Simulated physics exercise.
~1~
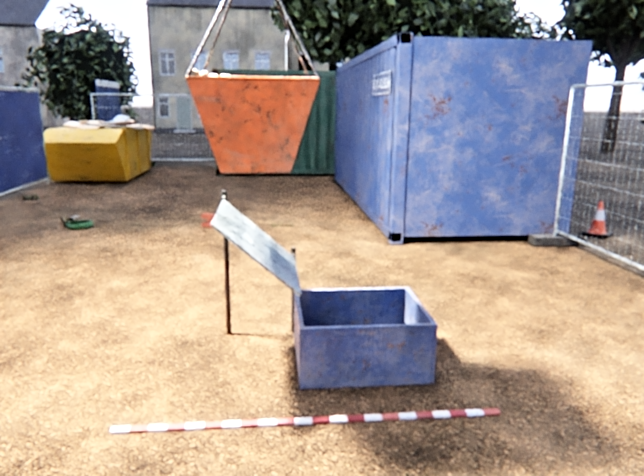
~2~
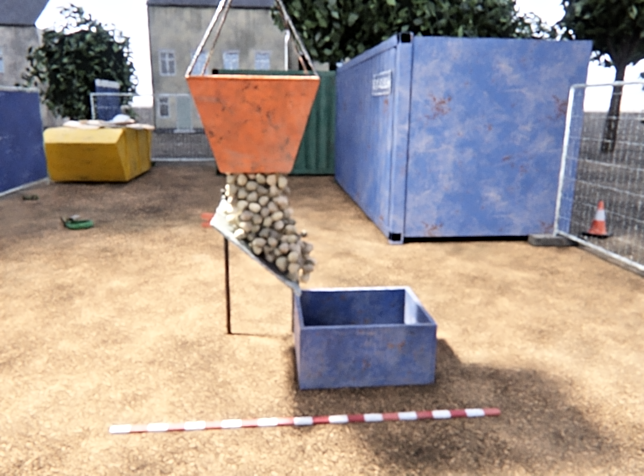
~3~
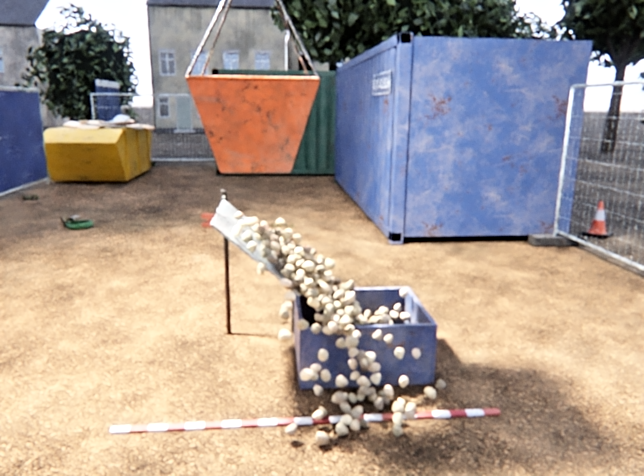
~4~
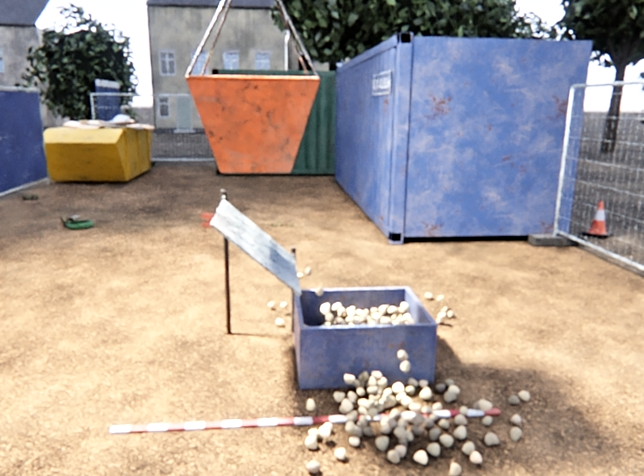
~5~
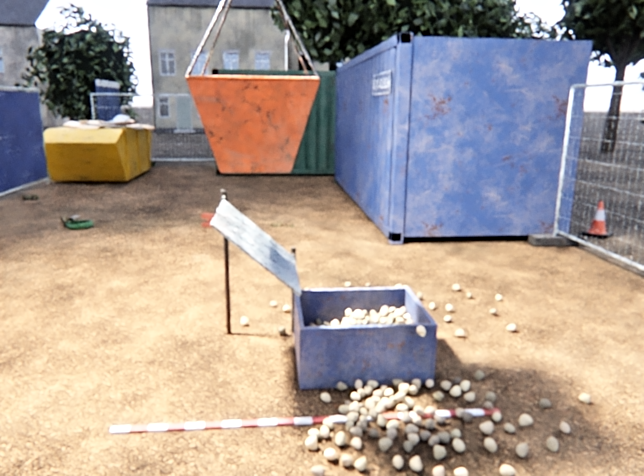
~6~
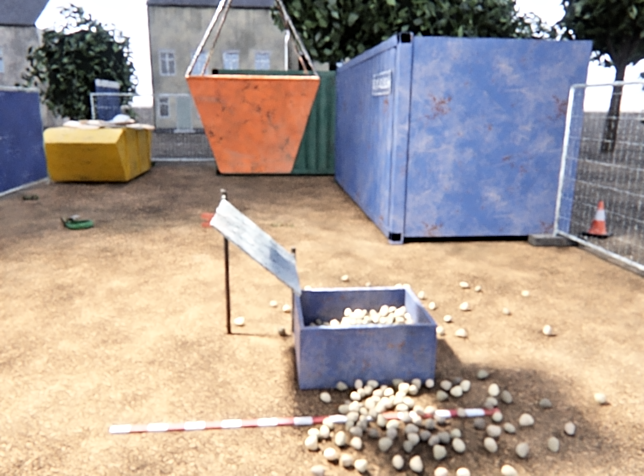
Orange skip dropping pale stones down a sloping steel chute, most landing in a blue bin, others scattering on the ground around it.
